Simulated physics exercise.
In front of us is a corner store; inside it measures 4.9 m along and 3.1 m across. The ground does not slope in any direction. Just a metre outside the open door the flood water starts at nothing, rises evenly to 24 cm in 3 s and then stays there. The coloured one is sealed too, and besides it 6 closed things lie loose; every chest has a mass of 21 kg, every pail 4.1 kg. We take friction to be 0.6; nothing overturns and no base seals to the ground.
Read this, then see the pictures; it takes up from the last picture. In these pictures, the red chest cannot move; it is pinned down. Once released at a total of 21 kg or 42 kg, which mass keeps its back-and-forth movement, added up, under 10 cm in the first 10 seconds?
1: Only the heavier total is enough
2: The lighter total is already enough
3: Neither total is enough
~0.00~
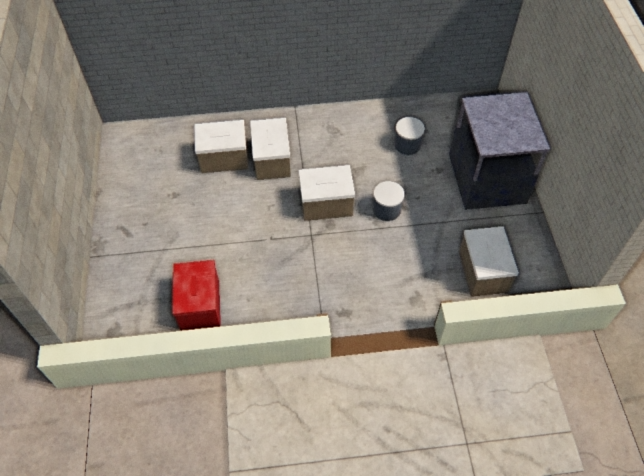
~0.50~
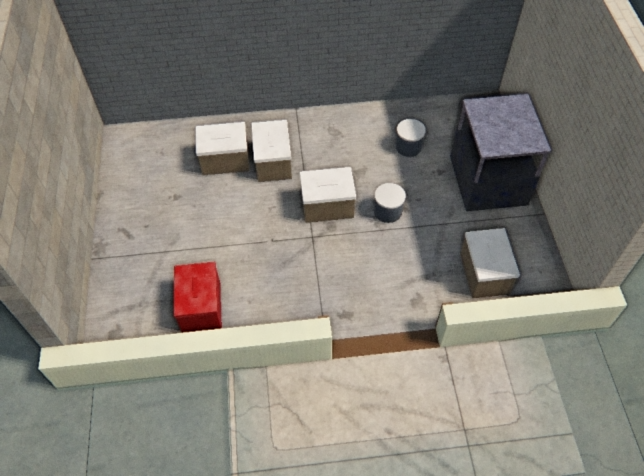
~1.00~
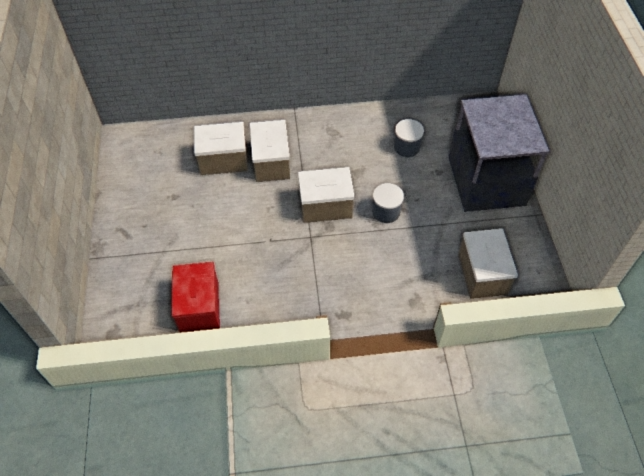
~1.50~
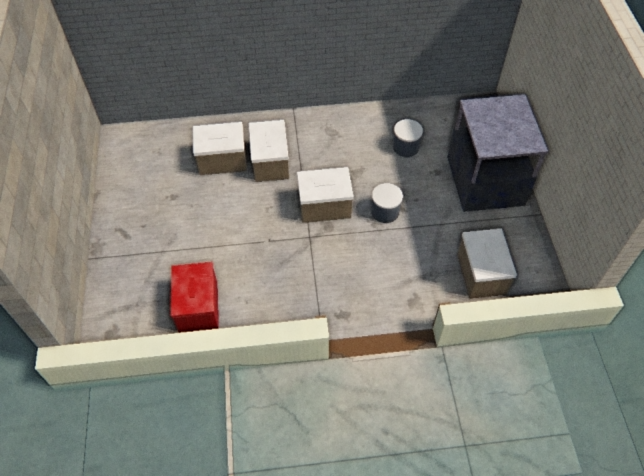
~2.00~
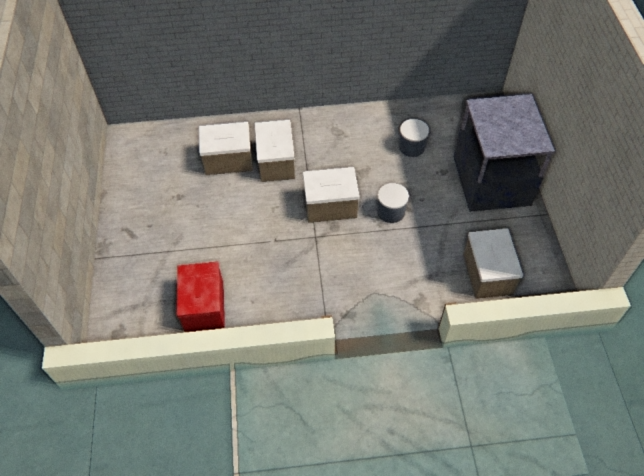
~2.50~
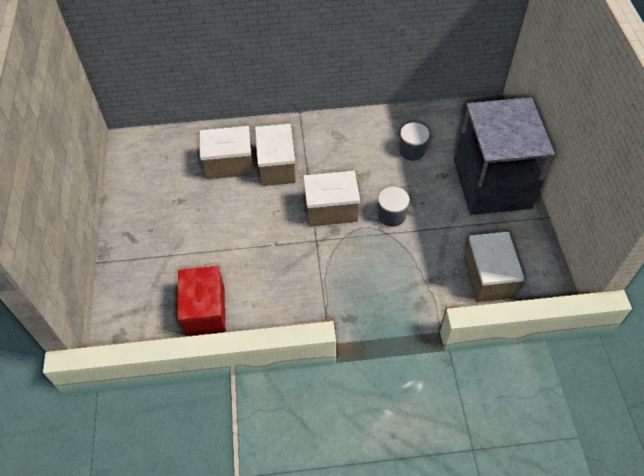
2, the lighter total is already enough.
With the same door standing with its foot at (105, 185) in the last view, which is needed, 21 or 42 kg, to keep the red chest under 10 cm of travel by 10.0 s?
Answer: The lower mass works.
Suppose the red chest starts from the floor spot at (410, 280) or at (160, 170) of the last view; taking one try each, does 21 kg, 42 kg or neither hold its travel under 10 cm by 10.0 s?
Well, first only the heavy mass succeeds, and next only the heavy mass succeeds.
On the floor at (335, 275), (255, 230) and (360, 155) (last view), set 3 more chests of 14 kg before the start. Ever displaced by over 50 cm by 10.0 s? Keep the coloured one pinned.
In turn: Past it, more, past it.
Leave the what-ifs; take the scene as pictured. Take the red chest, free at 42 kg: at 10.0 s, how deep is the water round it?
About 6 cm.
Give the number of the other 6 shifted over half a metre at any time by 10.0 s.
The number is 4.
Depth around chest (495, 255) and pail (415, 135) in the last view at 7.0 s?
Depths: Near 2 cm, then near 9 cm.
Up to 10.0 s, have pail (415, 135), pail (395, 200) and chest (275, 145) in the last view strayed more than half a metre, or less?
In order: Above the mark, above the mark, above the mark.
After 3.5 s the red chest would be 0 cm from its start with 21 kg and 0 cm from its start with 42 kg; 0 cm of water round it then.
After 4.5 s the red chest would be 0 cm from its start with 21 kg and 0 cm from its start with 42 kg; 0 cm of water round it then.
After 7.0 s the red chest would be 0 cm from its start with 21 kg and 0 cm from its start with 42 kg; 1 cm of water round it then.
After 10.0 s the red chest would be 0 cm from its start with 21 kg and 0 cm from its start with 42 kg; 6 cm of water round it then.
